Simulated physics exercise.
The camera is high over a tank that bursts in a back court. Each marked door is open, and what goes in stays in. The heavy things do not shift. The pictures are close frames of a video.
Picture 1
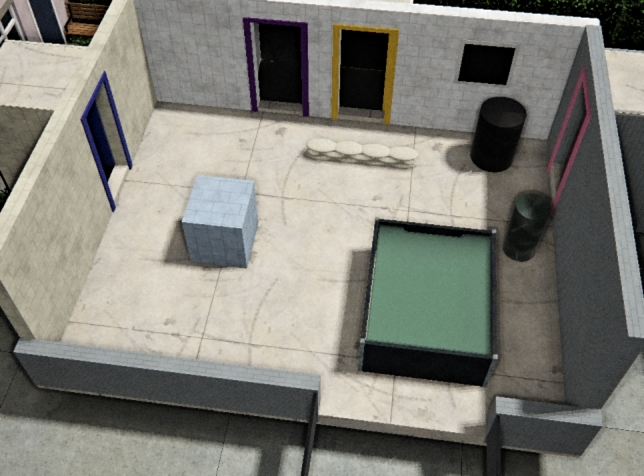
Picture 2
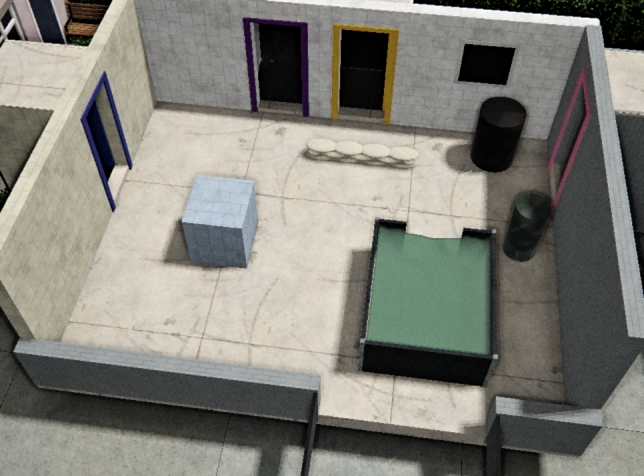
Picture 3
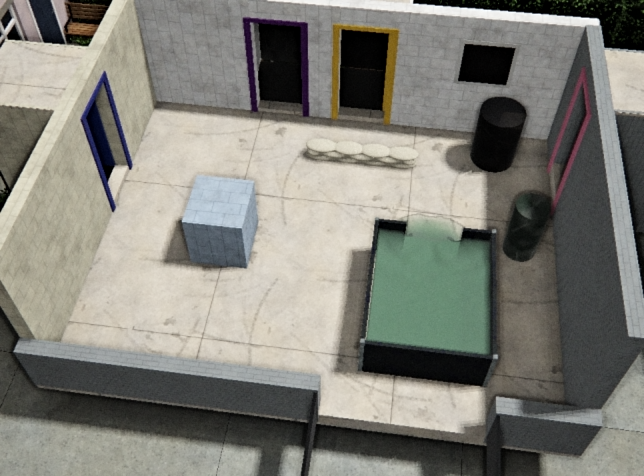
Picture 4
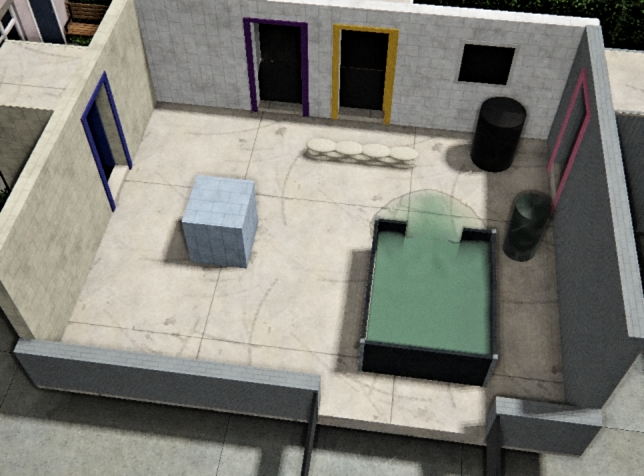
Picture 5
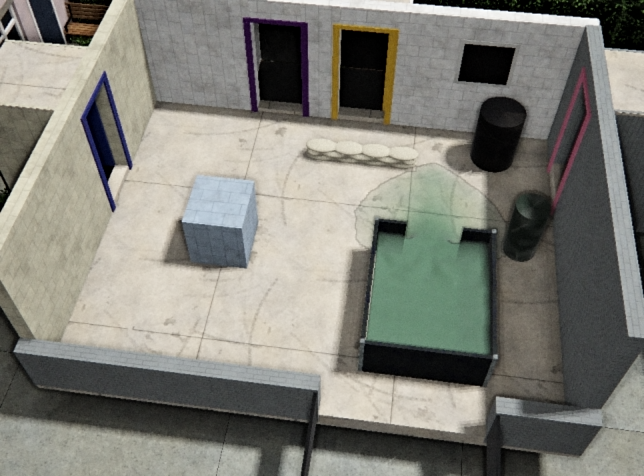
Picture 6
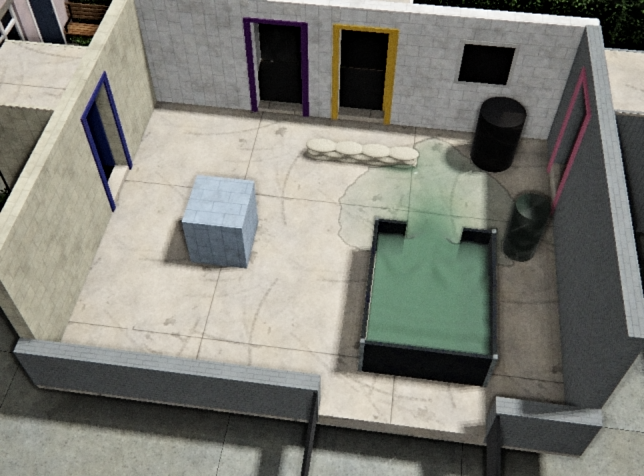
Green water poured through a gap in the far side of a dark tank in a walled court, then fanned out across the pale floor toward the back wall, thinning as it spread.
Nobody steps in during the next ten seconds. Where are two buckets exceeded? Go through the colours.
The purple door stays under that; the pink door stays under that; the yellow door stays under that; the blue door stays under that.
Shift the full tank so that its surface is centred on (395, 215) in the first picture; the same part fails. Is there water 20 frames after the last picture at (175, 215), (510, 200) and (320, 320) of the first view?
In turn: Flooded, flooded, dry.
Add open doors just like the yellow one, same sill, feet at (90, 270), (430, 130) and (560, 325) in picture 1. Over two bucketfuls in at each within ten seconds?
In turn: Is under, goes over, stays under.
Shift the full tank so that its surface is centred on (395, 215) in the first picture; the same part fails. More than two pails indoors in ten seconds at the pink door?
One by one: Pink door takes less.
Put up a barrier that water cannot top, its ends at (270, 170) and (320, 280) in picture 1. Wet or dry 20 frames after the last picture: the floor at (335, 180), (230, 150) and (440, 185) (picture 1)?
One after the other: Covered, under water, awash.
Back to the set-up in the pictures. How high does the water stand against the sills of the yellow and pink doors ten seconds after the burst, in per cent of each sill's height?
Near 30 and 30 in a hundred.
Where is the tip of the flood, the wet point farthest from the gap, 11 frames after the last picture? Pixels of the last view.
Close to (208, 144).
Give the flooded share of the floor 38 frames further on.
Near 75 in a hundred.
A moment on, water covers 20 % of the floor; the purple door not reached, the pink door wet at the sill, nothing in, the yellow door not reached, the blue door not reached.
Next, water covers 30 % of the floor; the purple door not reached, the pink door wet at the sill, nothing in, the yellow door wet at the sill, nothing in, the blue door not reached.
Then, water covers 50 % of the floor; the purple door wet at the sill, nothing in, the pink door under two buckets in, the yellow door wet at the sill, nothing in, the blue door wet at the sill, nothing in.
Later, water covers 75 % of the floor; the purple door wet at the sill, nothing in, the pink door under two buckets in, the yellow door wet at the sill, nothing in, the blue door under two buckets in.
In the end, water covers 90 % of the floor; the purple door wet at the sill, nothing in, the pink door under two buckets in, the yellow door wet at the sill, nothing in, the blue door under two buckets in.
